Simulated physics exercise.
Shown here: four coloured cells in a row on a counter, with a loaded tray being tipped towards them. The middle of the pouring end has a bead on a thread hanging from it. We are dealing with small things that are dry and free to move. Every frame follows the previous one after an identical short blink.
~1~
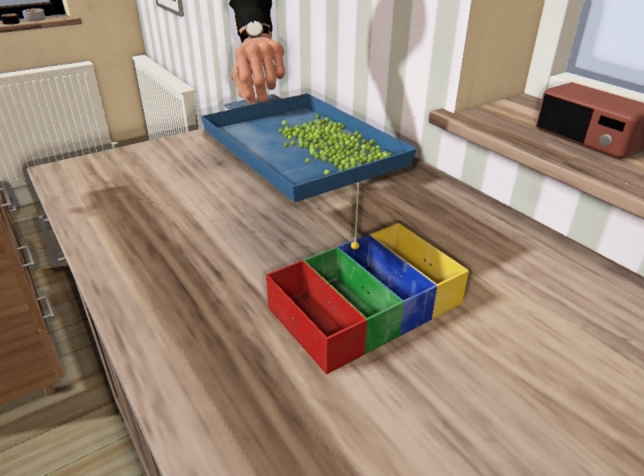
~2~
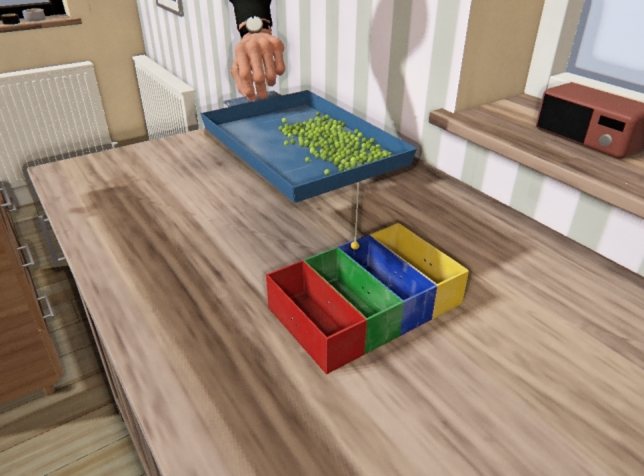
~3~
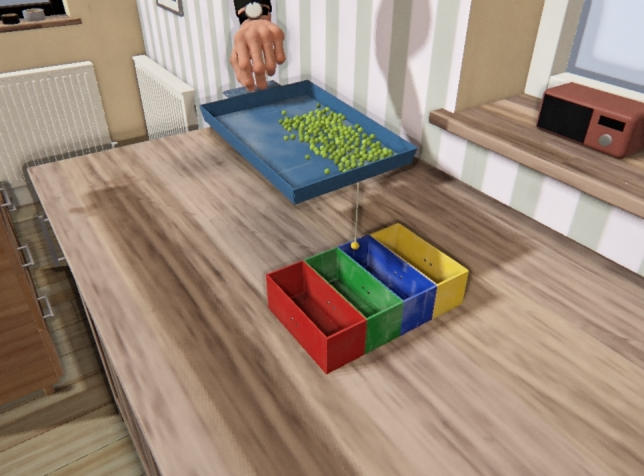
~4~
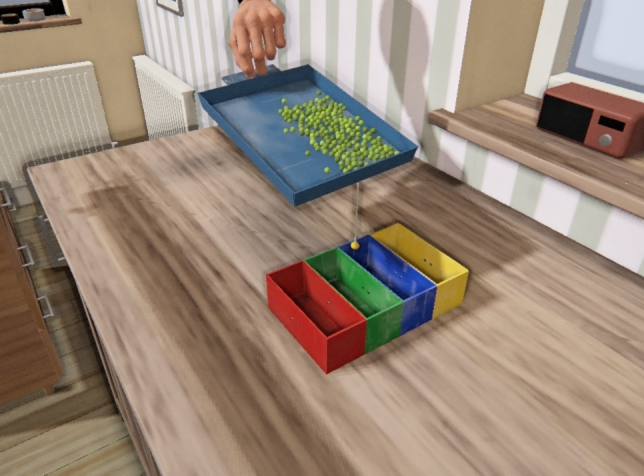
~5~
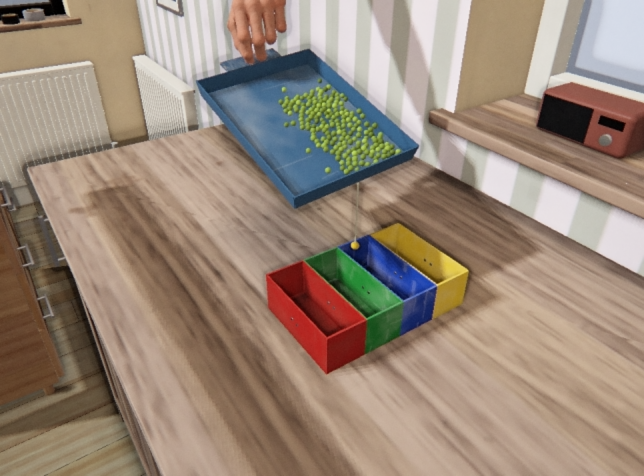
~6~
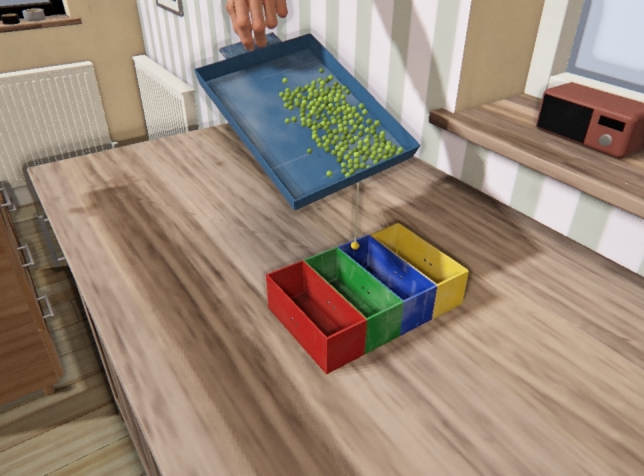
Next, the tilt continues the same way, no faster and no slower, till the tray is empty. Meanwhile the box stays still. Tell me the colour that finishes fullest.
It's red.
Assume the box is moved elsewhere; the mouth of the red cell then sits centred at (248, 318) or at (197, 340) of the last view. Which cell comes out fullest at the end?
Try 1: That blue cell. Try 2: The yellow cell.
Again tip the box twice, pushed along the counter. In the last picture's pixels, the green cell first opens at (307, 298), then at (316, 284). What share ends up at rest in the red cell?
0, then 10 %.
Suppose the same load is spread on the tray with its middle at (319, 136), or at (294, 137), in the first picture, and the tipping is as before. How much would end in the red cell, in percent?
It would be about 70 per cent for the first and about 70 per cent for the second.
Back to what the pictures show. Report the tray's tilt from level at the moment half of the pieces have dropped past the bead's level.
Around 110° at that moment.
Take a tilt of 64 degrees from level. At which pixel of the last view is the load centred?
Centre estimate: (327, 181).
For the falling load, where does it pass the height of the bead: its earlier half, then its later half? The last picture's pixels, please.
First around (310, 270), afterwards around (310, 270).
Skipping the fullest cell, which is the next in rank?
Ranked second: The green cell.
Shortly afterwards, tray tipped steeply; all but a few on the tray; only a few in the red cell; only a few falling or outside the box.
Next, tray tipped past a quarter turn; near two thirds on the tray; near a quarter in the red cell; only a few in the green cell; only a few in the blue cell; near a quarter falling or outside the box.
Some moments later, tray tipped past a quarter turn; near two thirds in the red cell; near a quarter in the green cell; only a few in the blue cell; only a few falling or outside the box.
In the end, tray tipped past a quarter turn; near two thirds in the red cell; near a quarter in the green cell; only a few in the blue cell; none at all in the yellow cell; only a few outside the box.
